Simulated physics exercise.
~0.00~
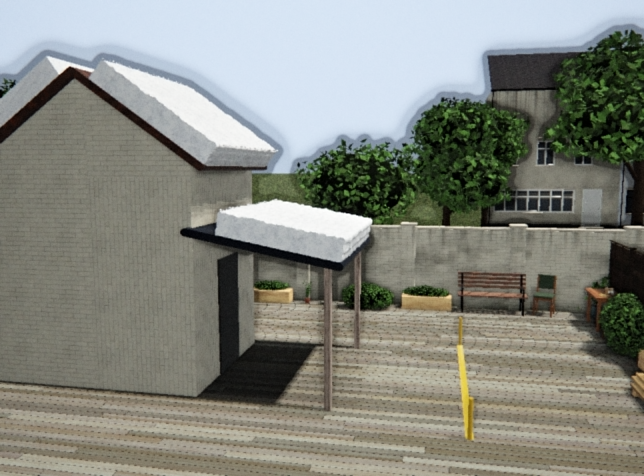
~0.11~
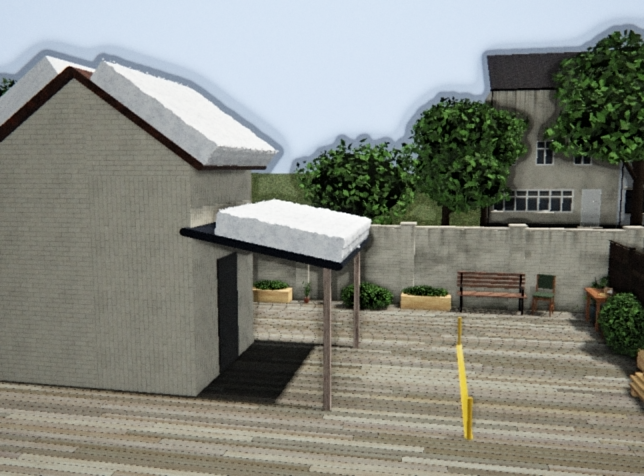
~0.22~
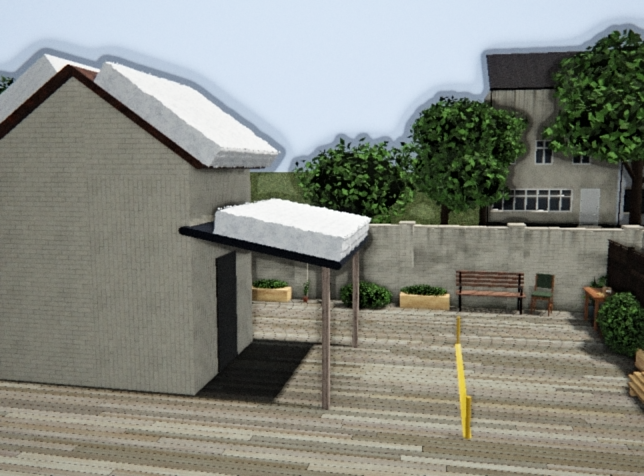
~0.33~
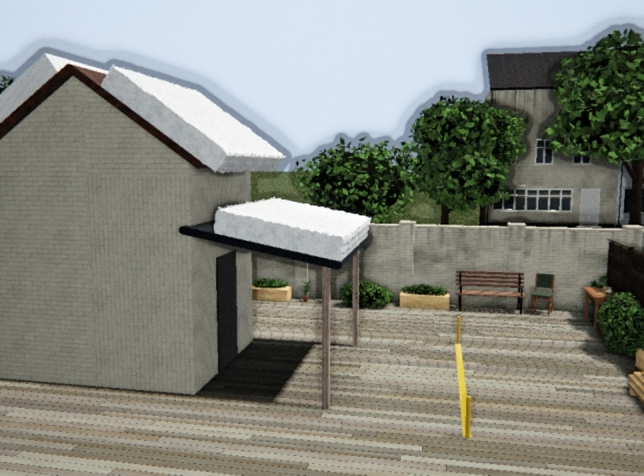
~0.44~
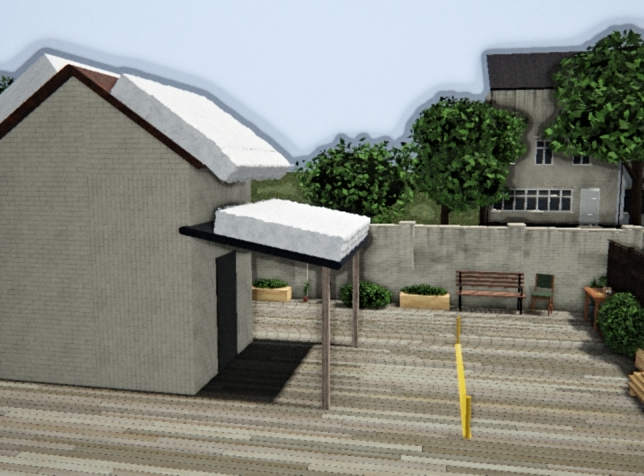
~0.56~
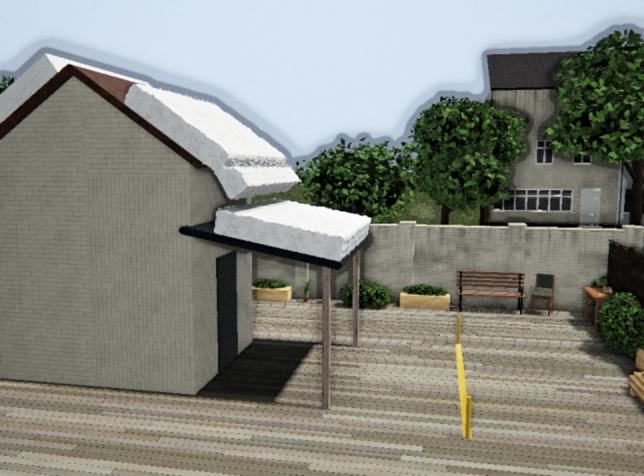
In this clip, a thick white slab of snow on a house roof slides slowly down the slope, exposing reddish roof near the ridge, then juts past the eave and cracks above a snow-covered porch roof.
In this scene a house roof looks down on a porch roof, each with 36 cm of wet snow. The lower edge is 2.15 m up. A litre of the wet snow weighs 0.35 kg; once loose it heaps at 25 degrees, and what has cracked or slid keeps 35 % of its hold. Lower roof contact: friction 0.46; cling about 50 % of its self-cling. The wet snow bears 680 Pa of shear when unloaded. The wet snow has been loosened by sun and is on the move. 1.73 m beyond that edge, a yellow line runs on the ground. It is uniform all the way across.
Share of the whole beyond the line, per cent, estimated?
Near 6 %.
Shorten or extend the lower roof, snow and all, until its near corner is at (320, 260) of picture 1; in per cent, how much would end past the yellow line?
About 10 per cent.
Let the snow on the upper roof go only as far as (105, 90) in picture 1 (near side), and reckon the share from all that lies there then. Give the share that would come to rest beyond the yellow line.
I'd put it at around 2 percent.
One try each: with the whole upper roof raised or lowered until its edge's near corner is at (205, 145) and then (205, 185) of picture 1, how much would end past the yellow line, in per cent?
In turn about 20 %, 0 %.
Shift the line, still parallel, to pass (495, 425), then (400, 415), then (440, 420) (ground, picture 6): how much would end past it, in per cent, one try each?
In that order: 2 %, 18 %, 10 %.
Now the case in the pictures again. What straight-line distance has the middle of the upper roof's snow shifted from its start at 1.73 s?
It has shifted some 3.0 m.
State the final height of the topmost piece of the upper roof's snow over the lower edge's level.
0.9 m.
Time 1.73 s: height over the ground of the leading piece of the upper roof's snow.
Close to 0.8 metres, I reckon.
By 1.09 s, none is below the lower edge and 0 % is past the line.
By 1.73 s, 16 % is below the lower edge and 0 % is past the line.
By 2.36 s, 31 % is below the lower edge and 5 % is past the line.
By 3.00 s, 34 % is below the lower edge and 6 % is past the line.
By 4.00 s, at the end, 37 % is below the lower edge and 6 % is past the line.
